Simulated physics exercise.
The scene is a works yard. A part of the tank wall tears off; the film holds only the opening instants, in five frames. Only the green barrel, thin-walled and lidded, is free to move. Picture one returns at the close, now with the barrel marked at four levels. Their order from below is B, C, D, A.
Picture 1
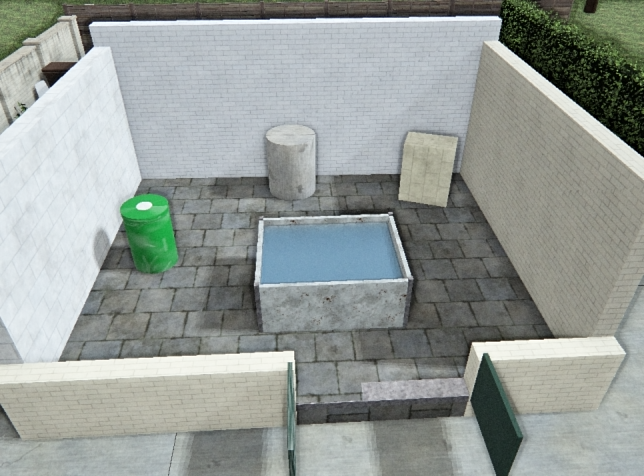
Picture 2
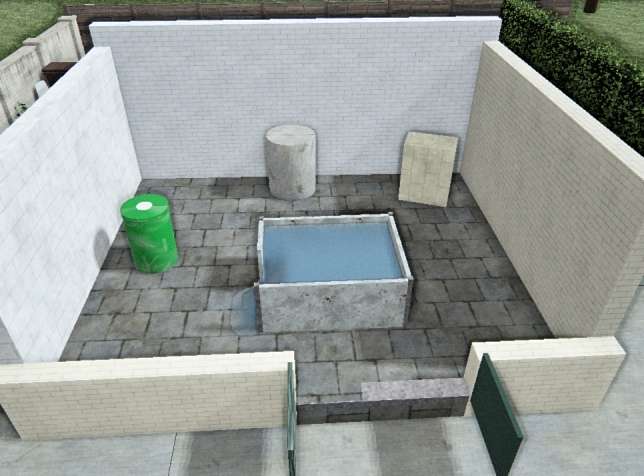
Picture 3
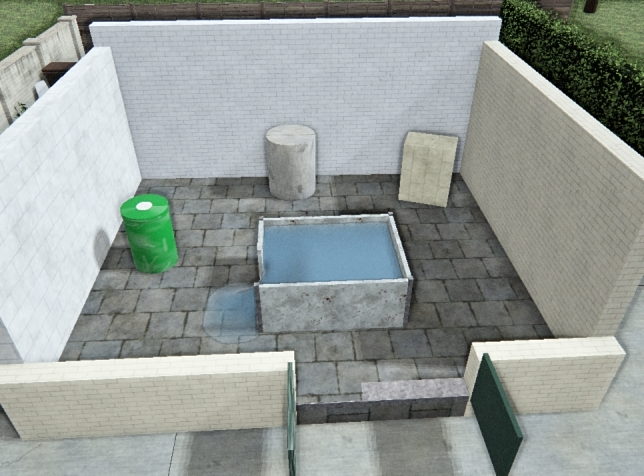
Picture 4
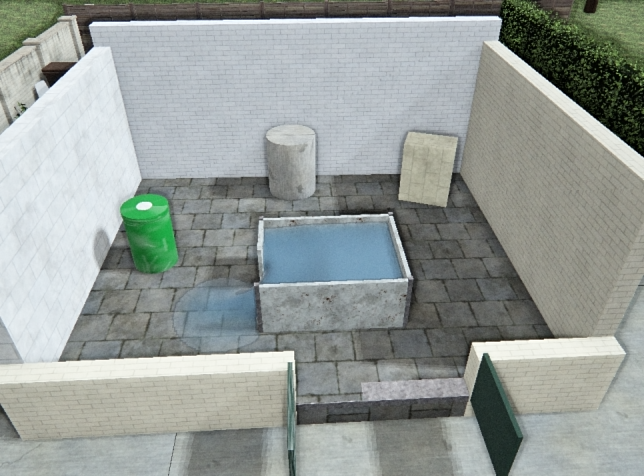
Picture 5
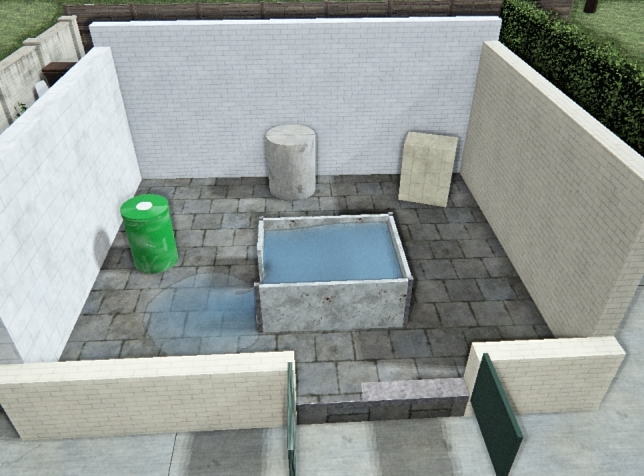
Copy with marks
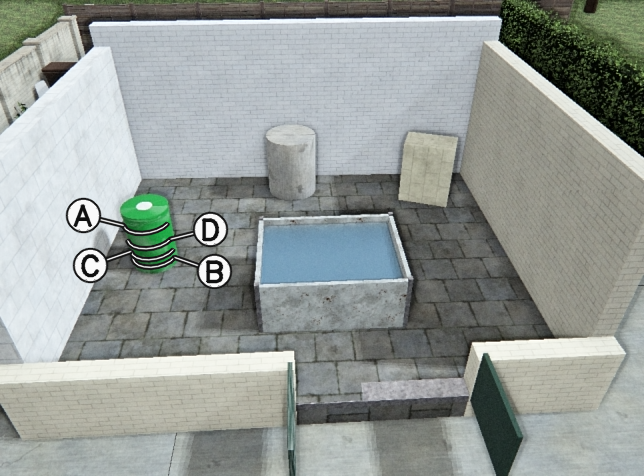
A tank of water leaks from its left side, and a puddle spreads across the paving.
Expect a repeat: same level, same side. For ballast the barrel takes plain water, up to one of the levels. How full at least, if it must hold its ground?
Go for C.
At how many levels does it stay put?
Three of them.
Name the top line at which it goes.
The answer is B.
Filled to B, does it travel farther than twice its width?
No.
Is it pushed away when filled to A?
No.
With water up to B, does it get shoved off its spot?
Yes.
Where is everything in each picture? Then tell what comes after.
Lid of the green barrel at (143, 206); tank full, its middle at (330, 252); open gate at (383, 350), in the first frame.
In the second frame, 1 % of the ground wet, in view closest to the barrel at (241, 296).
In the third frame, 3 % of the ground wet, in view closest to the barrel at (217, 294).
In the fourth frame, 5 % of the ground wet, in view closest to the barrel at (204, 285).
Lid of the green barrel at (143, 206); 7 % of the ground wet, in view closest to the barrel at (185, 283), in the fifth frame.
On the marked copy, A at (142, 233); B at (150, 267); C at (148, 259); D at (146, 248); from the bottom up B, C, D, A.
With A, it does not move.
With B, it is pushed about its own width away.
With C, it does not move.
With D, it does not move.
